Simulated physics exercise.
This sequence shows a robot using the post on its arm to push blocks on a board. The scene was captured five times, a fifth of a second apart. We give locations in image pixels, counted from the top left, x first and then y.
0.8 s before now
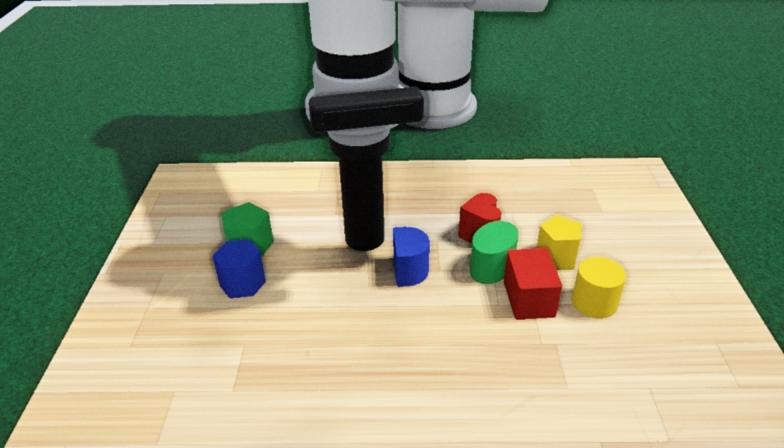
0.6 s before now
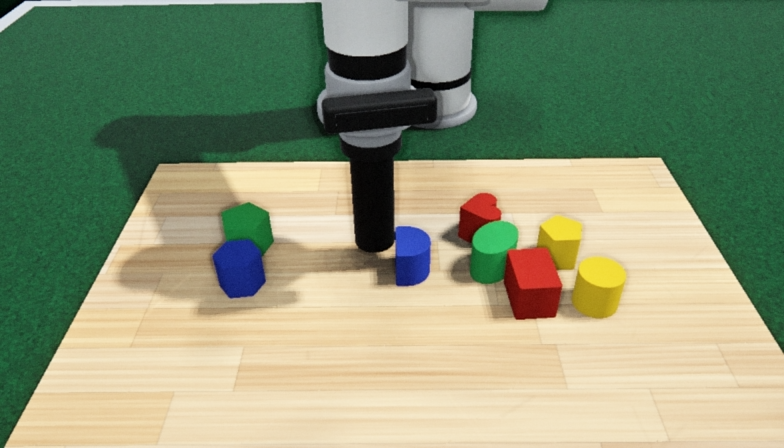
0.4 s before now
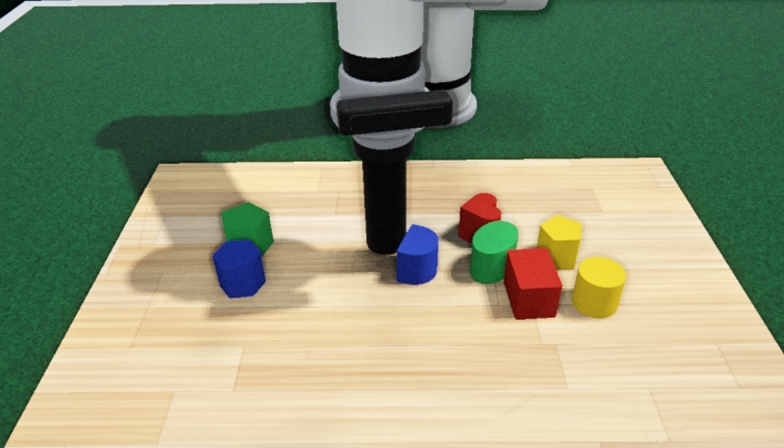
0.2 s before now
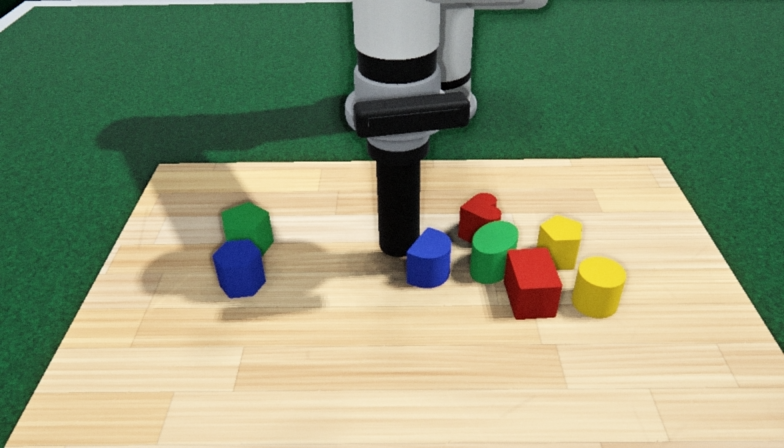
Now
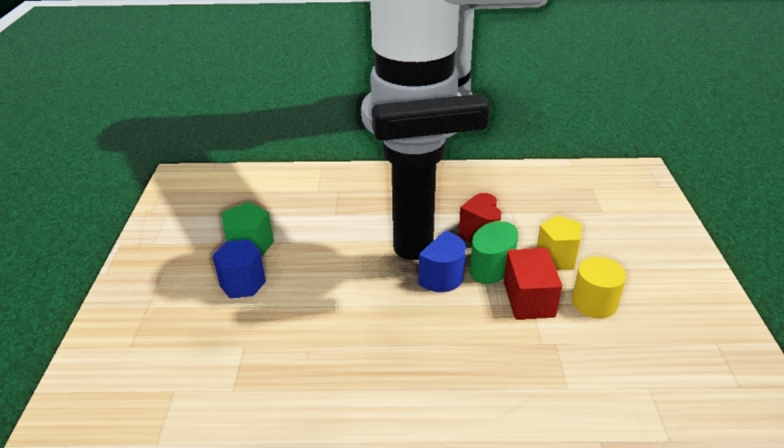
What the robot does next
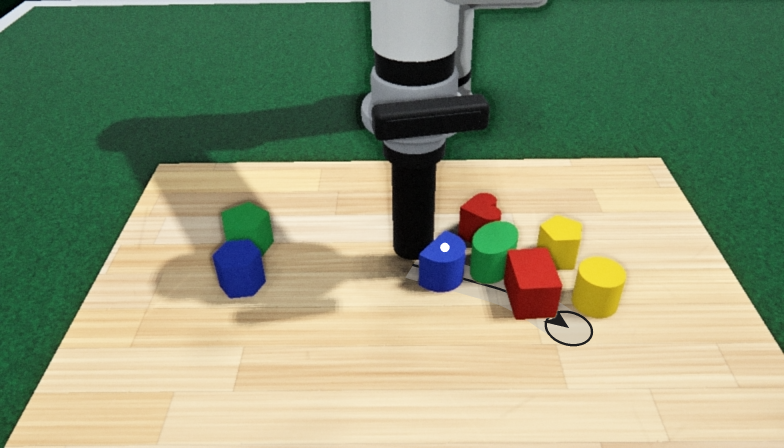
On a wooden board, a robot arm's black post moves right and pushes a blue half-round block closer to a green block.
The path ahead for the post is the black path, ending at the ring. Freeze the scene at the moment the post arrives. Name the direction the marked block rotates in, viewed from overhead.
It twists with the clock when seen from above.
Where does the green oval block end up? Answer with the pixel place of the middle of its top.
It should be at about (527, 235).
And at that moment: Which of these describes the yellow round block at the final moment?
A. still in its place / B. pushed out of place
It's B.
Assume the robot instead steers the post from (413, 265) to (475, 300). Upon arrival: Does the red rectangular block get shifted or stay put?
The red rectangular block moves.
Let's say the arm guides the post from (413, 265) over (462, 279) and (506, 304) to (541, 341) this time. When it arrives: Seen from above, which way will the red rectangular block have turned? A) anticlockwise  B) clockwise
A: Anticlockwise.
The drawn path runs from (413, 265) via (465, 279) and (519, 297), ending at (569, 328); the dot is on the blue half-round block.
The first path, step by step. One third of the way, post at (468, 262); blue half-round block at (492, 271); green oval block at (506, 237), turned 40° anticlockwise; red rectangular block at (543, 268), turned 25° clockwise.
Two thirds of the way, post at (523, 279); blue half-round block at (525, 293), turned 55° clockwise; green oval block at (527, 235), turned 65° anticlockwise; red rectangular block at (571, 277); yellow round block at (616, 273).
At the end, post at (573, 310); blue half-round block at (535, 307), turned 100° clockwise; green oval block at (527, 235), turned 65° anticlockwise; red rectangular block at (622, 293), turned 15° anticlockwise; yellow round block at (656, 277).
